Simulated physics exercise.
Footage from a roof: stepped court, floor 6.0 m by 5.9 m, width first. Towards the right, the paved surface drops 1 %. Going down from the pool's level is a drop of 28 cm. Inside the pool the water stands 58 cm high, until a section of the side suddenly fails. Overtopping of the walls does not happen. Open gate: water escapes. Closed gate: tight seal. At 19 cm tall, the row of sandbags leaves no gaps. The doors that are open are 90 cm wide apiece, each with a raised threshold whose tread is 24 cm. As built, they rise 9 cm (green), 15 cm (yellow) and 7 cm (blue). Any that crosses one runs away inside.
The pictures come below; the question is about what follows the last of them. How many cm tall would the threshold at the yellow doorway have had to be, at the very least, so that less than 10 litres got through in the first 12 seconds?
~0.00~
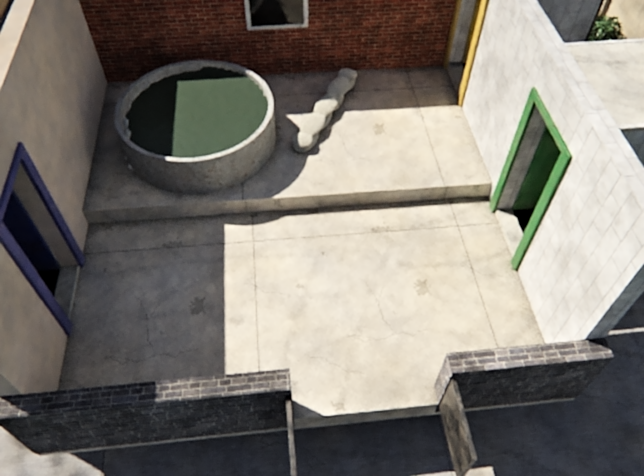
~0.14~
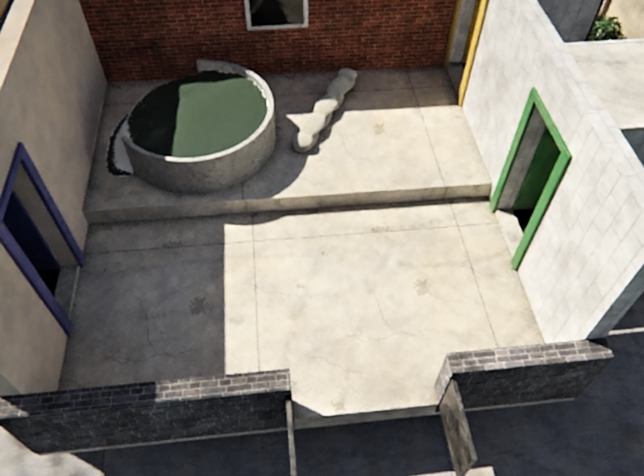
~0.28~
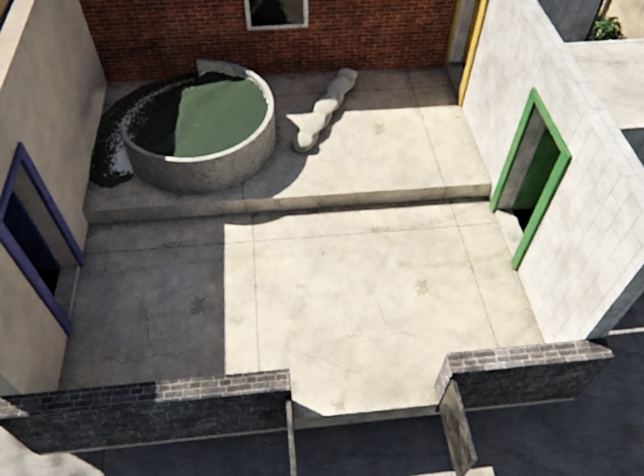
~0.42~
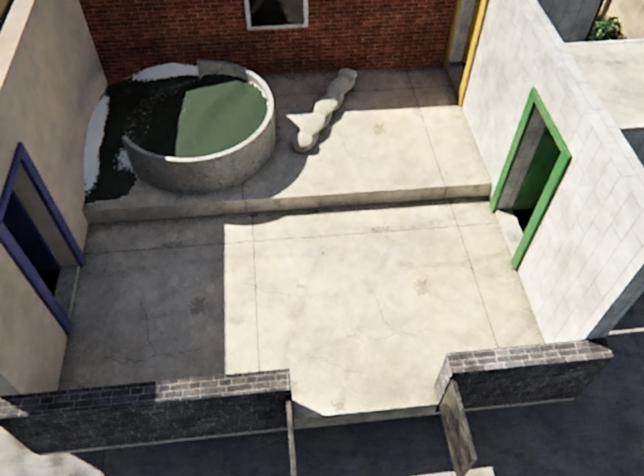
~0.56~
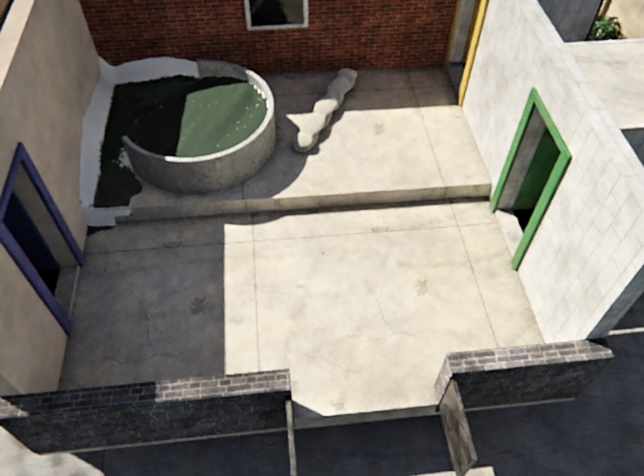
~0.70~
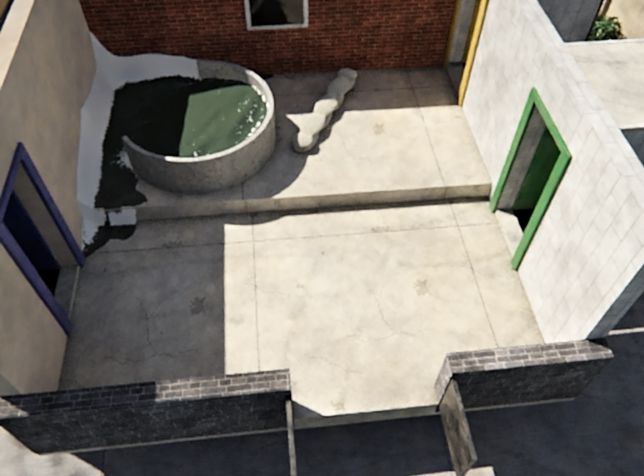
It needed to be roughly 10.5 cm tall.
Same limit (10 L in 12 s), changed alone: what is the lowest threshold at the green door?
For green: Close to 9.0 cm.
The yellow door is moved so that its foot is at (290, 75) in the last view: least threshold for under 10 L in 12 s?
Roughly 13.5 cm, give or take.
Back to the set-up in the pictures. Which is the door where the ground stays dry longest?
The last one is the green door.
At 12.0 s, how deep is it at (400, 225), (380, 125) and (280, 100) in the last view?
Close to 8, 1 and 10 cm, one after the other.
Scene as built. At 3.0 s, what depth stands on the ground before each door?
In cm: Green 0, yellow 7, blue 6.
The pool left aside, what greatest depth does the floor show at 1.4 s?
Close to 54 centimetres.
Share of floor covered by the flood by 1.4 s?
20 %.
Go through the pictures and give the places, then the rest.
The pool at (196, 111) is whole and still, 58 cm deep; the yellow door at (465, 34) is dry, in the first picture.
The gap is at (141, 113), the front 0.3 m out at (112, 165); the back of the pool holds 58 cm, in the second picture.
Water pours out at (142, 114) and has run 0.7 m, to (90, 177); about 9 cm deep outside, 58 cm at the back, in the third picture.
The gap is at (142, 115), the front 1.1 m out at (107, 89); the back of the pool holds 58 cm, in the fourth picture.
Water pours out at (142, 116) and has run 1.2 m, to (108, 83); about 15 cm deep outside, 58 cm at the back, in the fifth picture.
The front is at (84, 253), 1.5 m from the gap at (142, 116); 2.6 m2 of floor is wet, 52 cm left at the back; 3.3 m in a straight line remain to the yellow door at (465, 34), in the sixth picture.
After 1.4 s water covers 20 % of the floor, deepest (54 cm) near (106, 94); it has not reached the yellow door.
After 3.0 s water covers 45 % of the floor, deepest (27 cm) near (336, 75); 7 cm at the yellow door, 0 litres in over its 15 cm threshold.
After 12.0 s water covers 85 % of the floor, deepest (14 cm) near (328, 88); 6 cm at the yellow door, 1 litre in over its 15 cm threshold.
At the yellow door as built, the water arrived by 3.0 s and peaked near 15 cm at 3.2 s.
With a threshold of 8.5 cm, 21 litres would have come in within the 12 s; with 11.5 cm, 7 litres. So under 10 litres takes about 10.5 cm.
